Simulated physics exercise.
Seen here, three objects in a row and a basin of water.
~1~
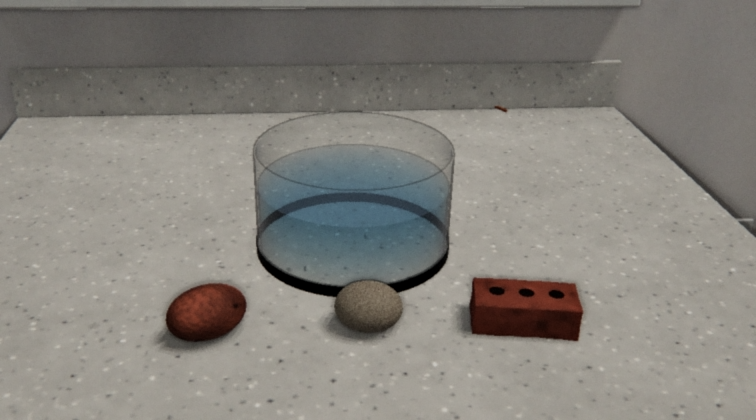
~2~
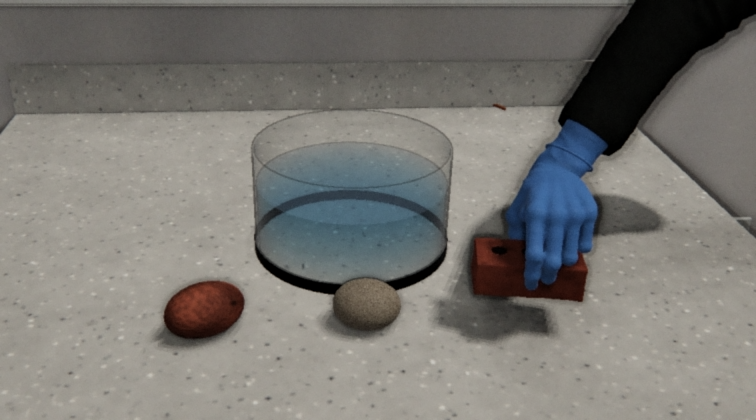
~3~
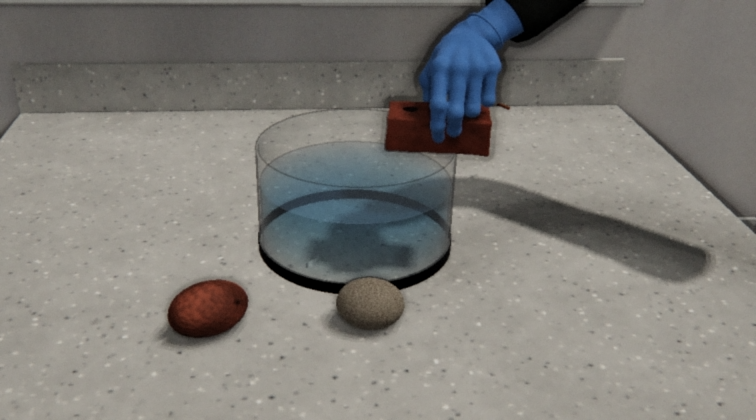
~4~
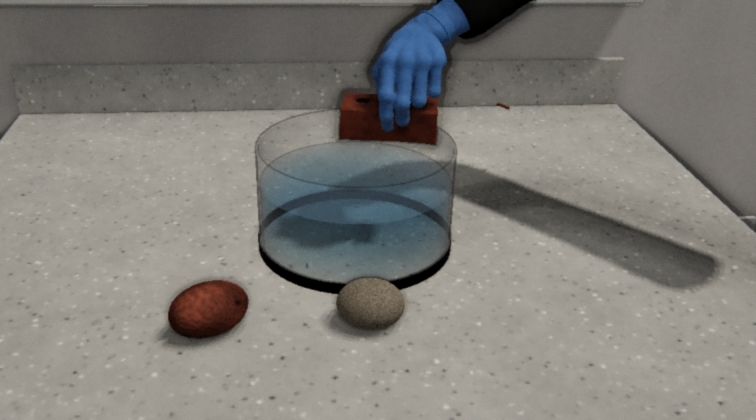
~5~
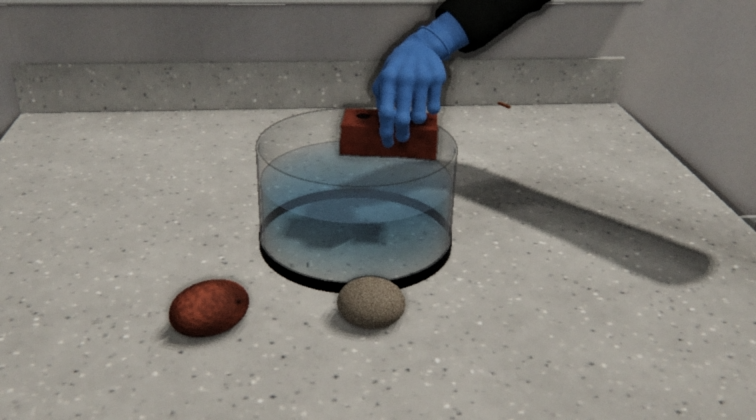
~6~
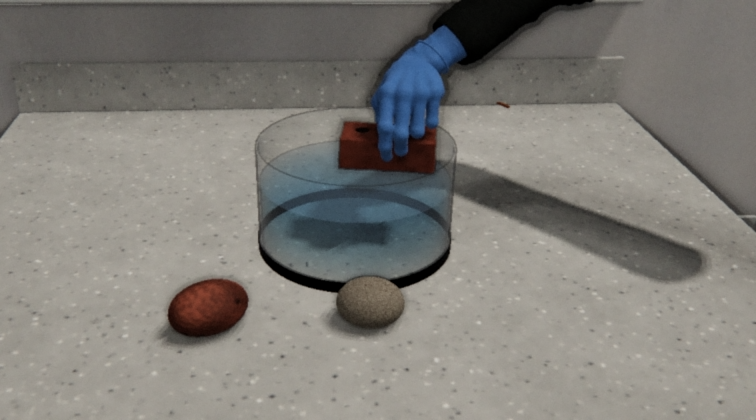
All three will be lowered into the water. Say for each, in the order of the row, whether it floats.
From the left: It sinks, it sinks, it sinks.
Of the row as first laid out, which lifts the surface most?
It is the right object.
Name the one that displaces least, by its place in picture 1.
That is the one in the middle.
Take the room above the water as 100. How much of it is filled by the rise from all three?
About 28 per cent.
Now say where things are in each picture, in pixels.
The row from the left; potato (207, 312); stone (369, 307); piece of brick (525, 309), in the first frame.
A hand picks up the piece of brick; piece of brick (528, 269); stone (367, 305), in the second frame.
It is carried over; piece of brick (438, 128); potato (208, 309), in the third frame.
It is above the basin; piece of brick (389, 118); stone (371, 304), in the fourth frame.
It comes down; piece of brick (390, 133); potato (209, 308), in the fifth frame.
It is just over the surface; potato (209, 308); stone (370, 303); piece of brick (388, 147), in the sixth frame.
Shortly, the piece of brick ends at the bottom.
Then, the stone ends at the bottom.
At the finish, the potato ends at the bottom; afloat, none of them.
